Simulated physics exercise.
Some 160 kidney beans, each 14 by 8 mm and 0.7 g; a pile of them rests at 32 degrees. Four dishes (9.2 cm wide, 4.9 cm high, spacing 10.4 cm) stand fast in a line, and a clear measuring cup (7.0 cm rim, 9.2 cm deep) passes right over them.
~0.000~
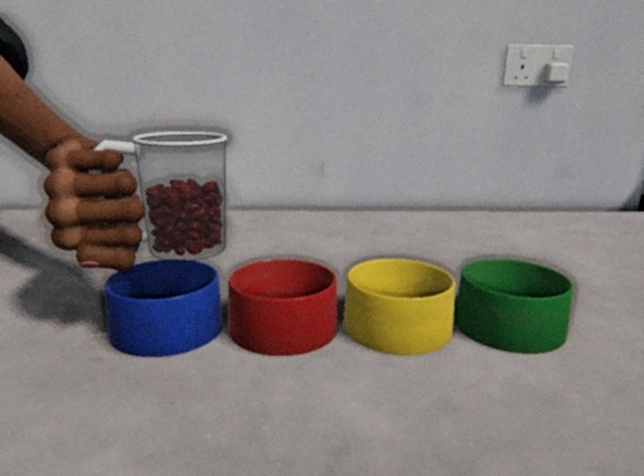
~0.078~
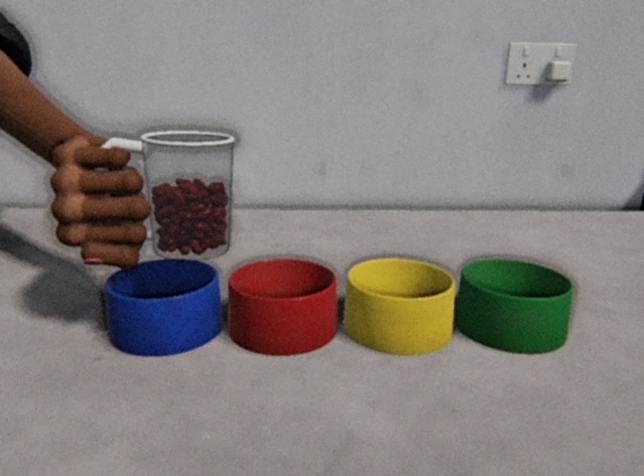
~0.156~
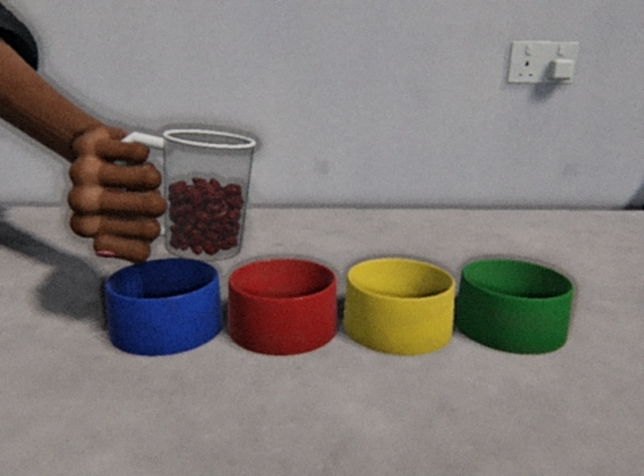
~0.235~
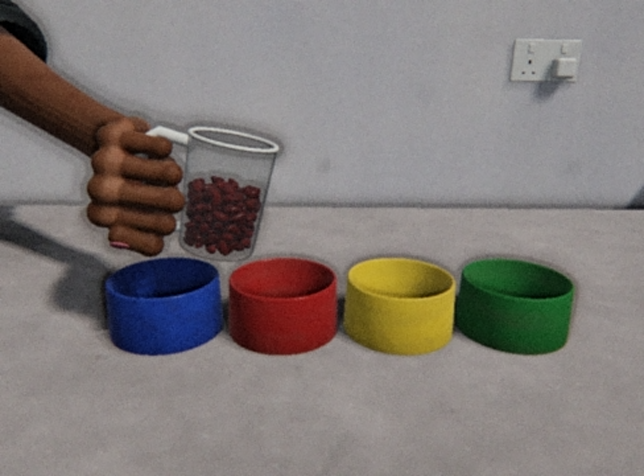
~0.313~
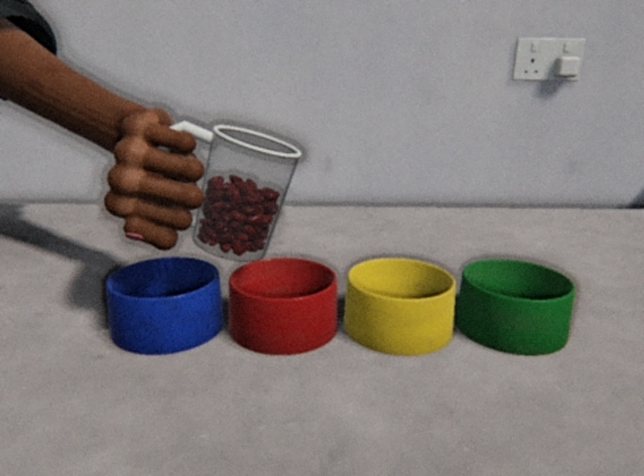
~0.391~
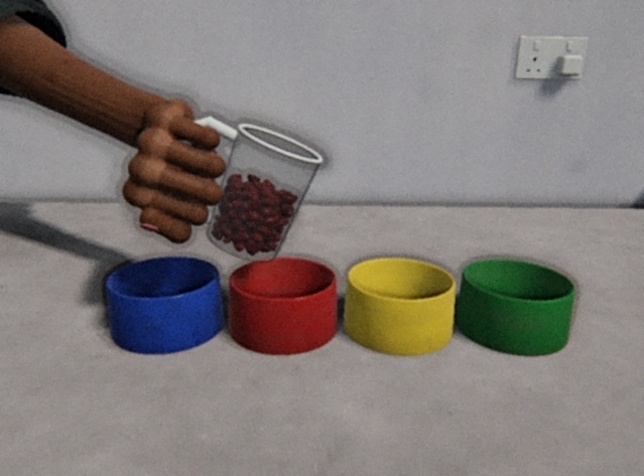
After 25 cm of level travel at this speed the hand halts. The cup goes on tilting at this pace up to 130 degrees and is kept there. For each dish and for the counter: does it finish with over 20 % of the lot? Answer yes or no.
Red no, blue no, green yes, yellow no, counter no.
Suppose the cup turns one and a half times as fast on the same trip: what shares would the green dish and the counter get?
In that case green 100, counter 0.
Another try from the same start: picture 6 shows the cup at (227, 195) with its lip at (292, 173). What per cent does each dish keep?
Red 0, blue 0, green 0, yellow 100.
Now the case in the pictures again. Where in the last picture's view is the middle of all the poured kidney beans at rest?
At about (520, 307).
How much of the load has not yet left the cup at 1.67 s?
About 95 per cent.
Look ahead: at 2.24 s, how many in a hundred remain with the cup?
Roughly 0 per cent.
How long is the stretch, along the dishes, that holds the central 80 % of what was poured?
About 5 cm.
After 1.16 s, tilt 72 degrees; cup holds 100 %.
After 1.67 s, tilt 106 degrees; cup holds 95 %, green 5 %.
After 2.24 s, tilt 130 degrees; cup holds 0 %, green 100 %.
In the end, at 2.6 s, red 0 %, blue 0 %, green 100 %, yellow 0 %, counter 0 %.
